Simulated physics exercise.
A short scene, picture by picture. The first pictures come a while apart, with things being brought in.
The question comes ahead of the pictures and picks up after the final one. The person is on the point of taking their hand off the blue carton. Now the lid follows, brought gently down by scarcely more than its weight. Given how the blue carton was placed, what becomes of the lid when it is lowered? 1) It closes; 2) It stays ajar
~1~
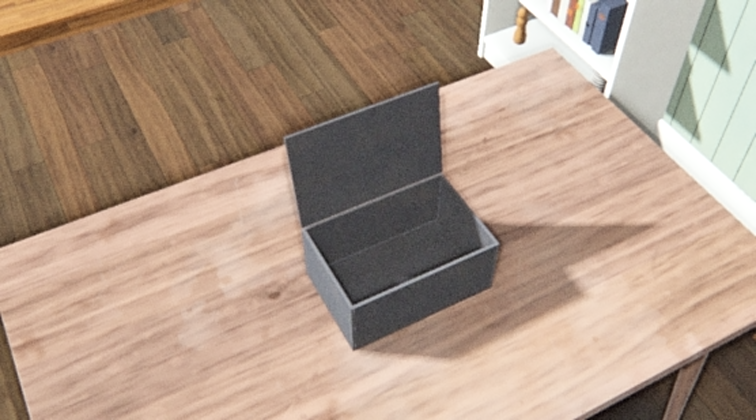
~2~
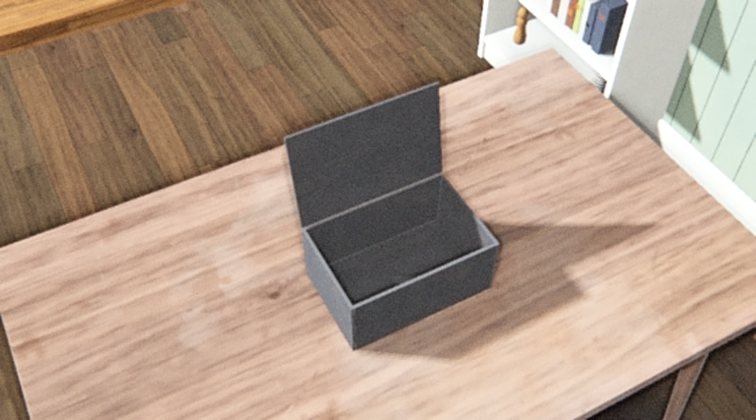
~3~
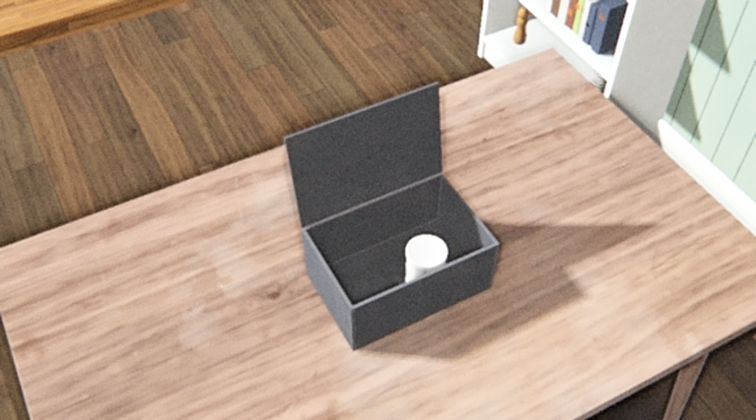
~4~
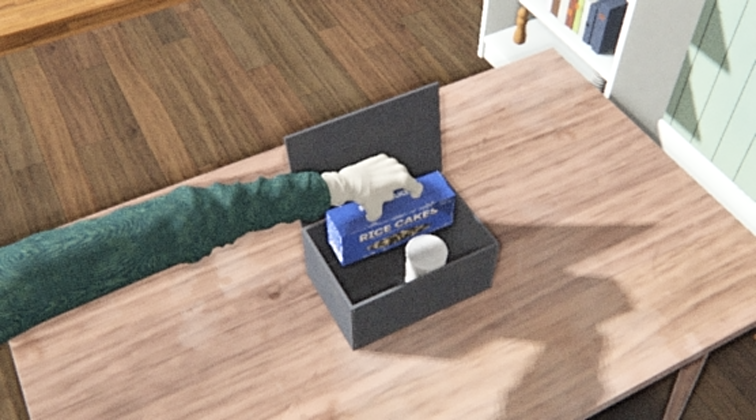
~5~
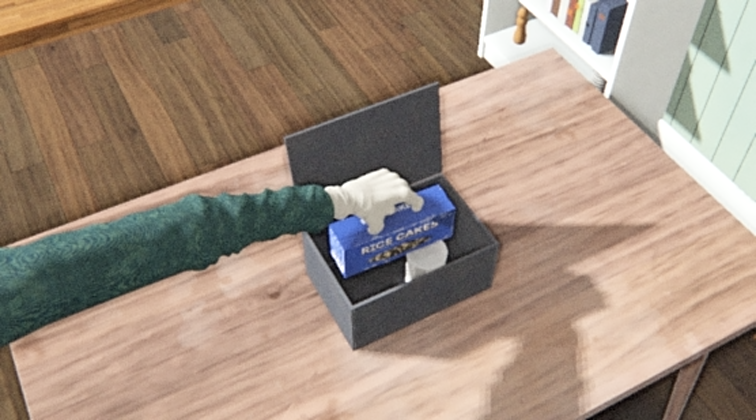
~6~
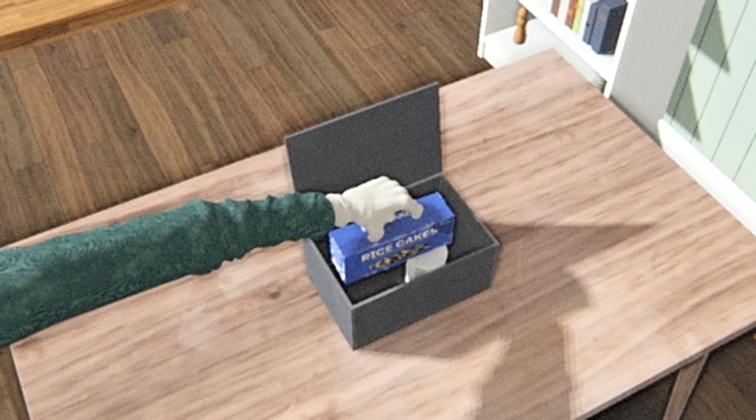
(1) It closes.
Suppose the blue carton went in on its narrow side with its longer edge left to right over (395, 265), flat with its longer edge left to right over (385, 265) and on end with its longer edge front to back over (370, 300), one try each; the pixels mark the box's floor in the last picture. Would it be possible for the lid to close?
Okay, so first it closes properly, then it closes properly, and last it doesn't close.
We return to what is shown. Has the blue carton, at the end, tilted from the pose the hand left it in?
As it turns out, it changes its angle.
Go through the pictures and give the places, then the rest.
In the first picture, the last thing is not in view yet.
In the second picture, the last thing is not in view yet.
In the third picture, the last thing is not in view yet; white tin (425, 269).
The fourth picture shows coming down; blue carton (391, 218); white tin (425, 269).
The fifth picture shows coming down; blue carton (392, 231).
The sixth picture shows put in, still held; blue carton (392, 238).
Then, 1.40 s past the last view, lid 73° above the rim; blue carton rocked 71° from its first pose near (381, 239).
Then, 2.10 s past the last view, lid 35° above the rim; blue carton on its side near (387, 261).
Finally, lid shut; down or leaning hard in the box, blue carton; white tin still in place. Final places as the last picture's camera would see them, blue carton near (388, 261).
